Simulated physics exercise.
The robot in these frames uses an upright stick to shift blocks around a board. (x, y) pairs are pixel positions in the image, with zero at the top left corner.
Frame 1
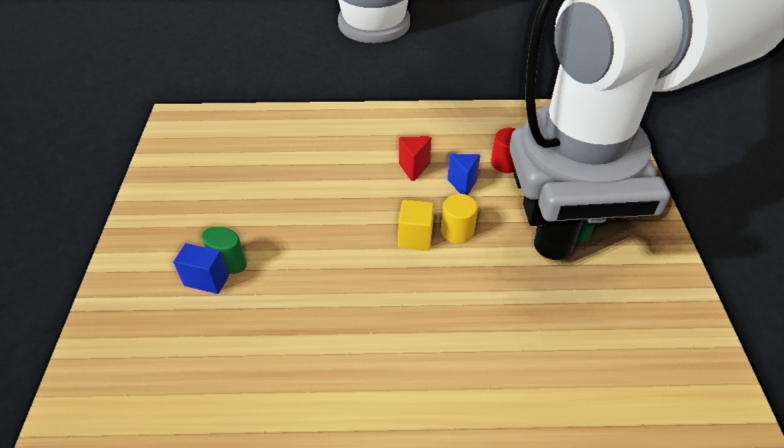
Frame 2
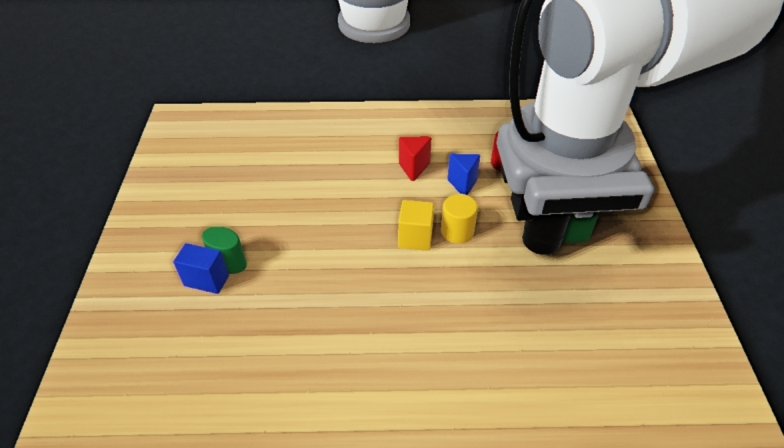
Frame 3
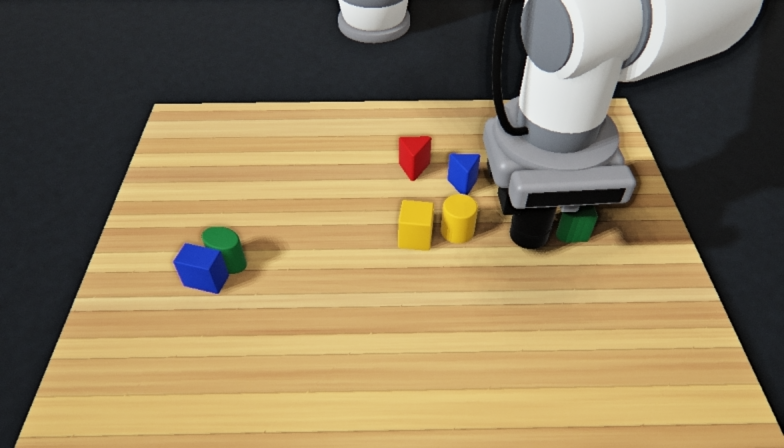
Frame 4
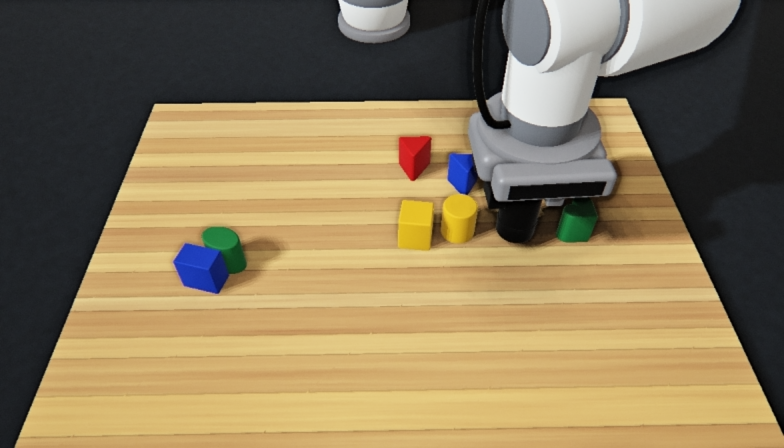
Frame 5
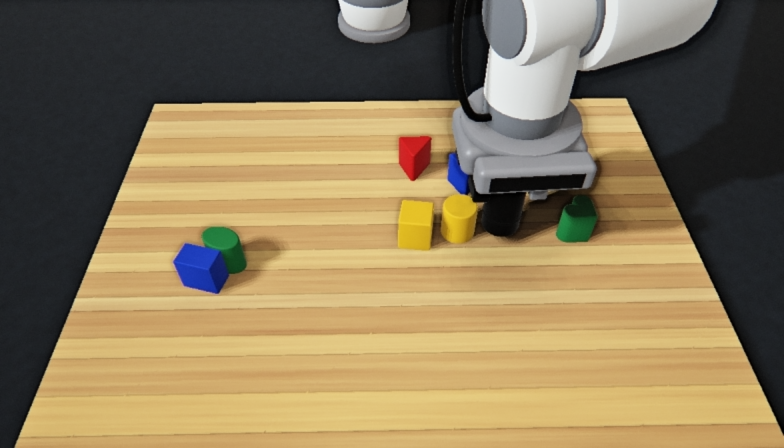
The robot arm glides left and slightly back across the board, while the blocks stay still.
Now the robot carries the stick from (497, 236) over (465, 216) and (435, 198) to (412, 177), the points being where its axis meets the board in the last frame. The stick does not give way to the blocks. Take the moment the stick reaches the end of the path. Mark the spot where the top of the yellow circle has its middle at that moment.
The middle of its upper face should be somewhere near (407, 184).
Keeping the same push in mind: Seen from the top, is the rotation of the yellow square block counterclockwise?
It seems so.
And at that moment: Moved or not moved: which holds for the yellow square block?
My prediction: It moves.
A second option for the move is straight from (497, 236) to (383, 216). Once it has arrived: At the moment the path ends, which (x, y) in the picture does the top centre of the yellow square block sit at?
Located at (377, 216).
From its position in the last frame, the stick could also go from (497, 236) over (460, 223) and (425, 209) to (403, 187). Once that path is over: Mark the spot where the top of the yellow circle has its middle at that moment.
Close to (382, 184).
On the path given first. One third of the way, stick at (466, 205); yellow square block at (407, 212), turned 30° anticlockwise; yellow circle at (433, 195).
Two thirds of the way, stick at (435, 186); yellow square block at (400, 212), turned 55° anticlockwise; yellow circle at (408, 185).
At the end, stick at (413, 166); red triangular block at (406, 133), turned 50° clockwise; yellow square block at (400, 212), turned 55° anticlockwise; yellow circle at (407, 184); blue triangular block in place.
